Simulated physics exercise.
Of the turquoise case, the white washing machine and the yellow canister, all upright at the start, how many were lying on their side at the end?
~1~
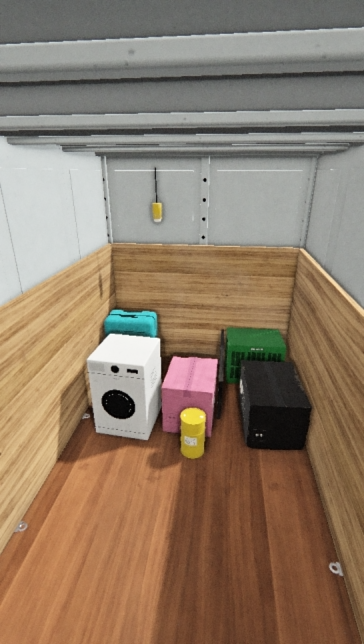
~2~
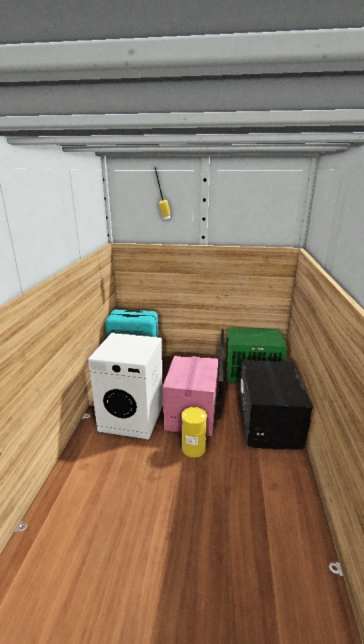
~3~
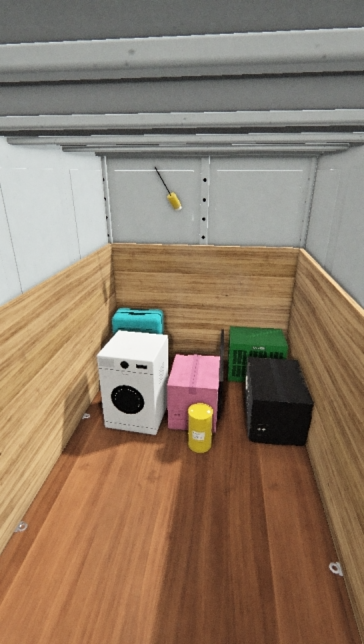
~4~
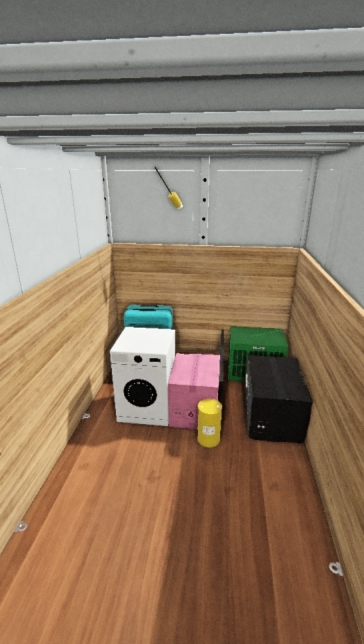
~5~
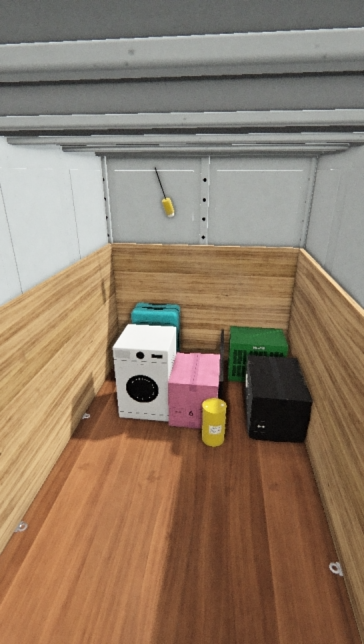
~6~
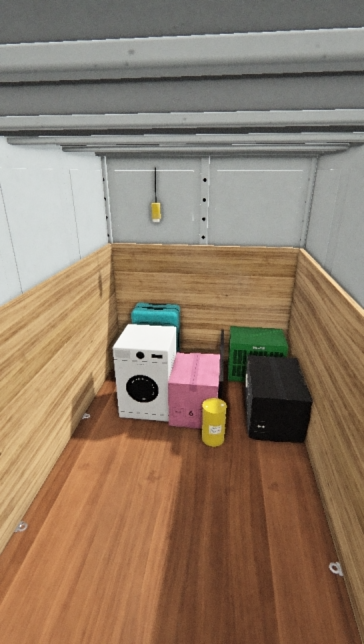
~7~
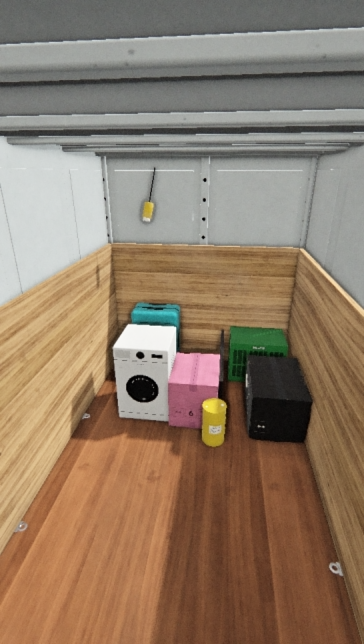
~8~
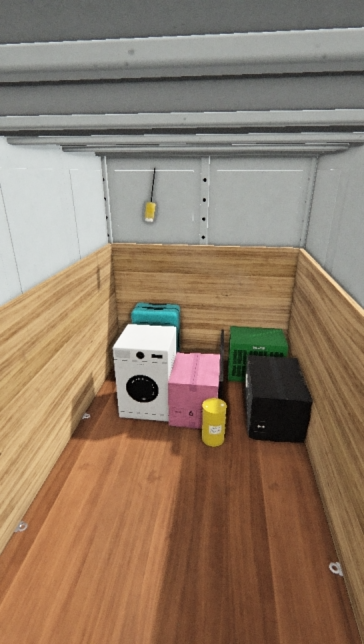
None of them were lying on their side at the end. The case, the washing machine and the canister all slid a little but stayed upright.
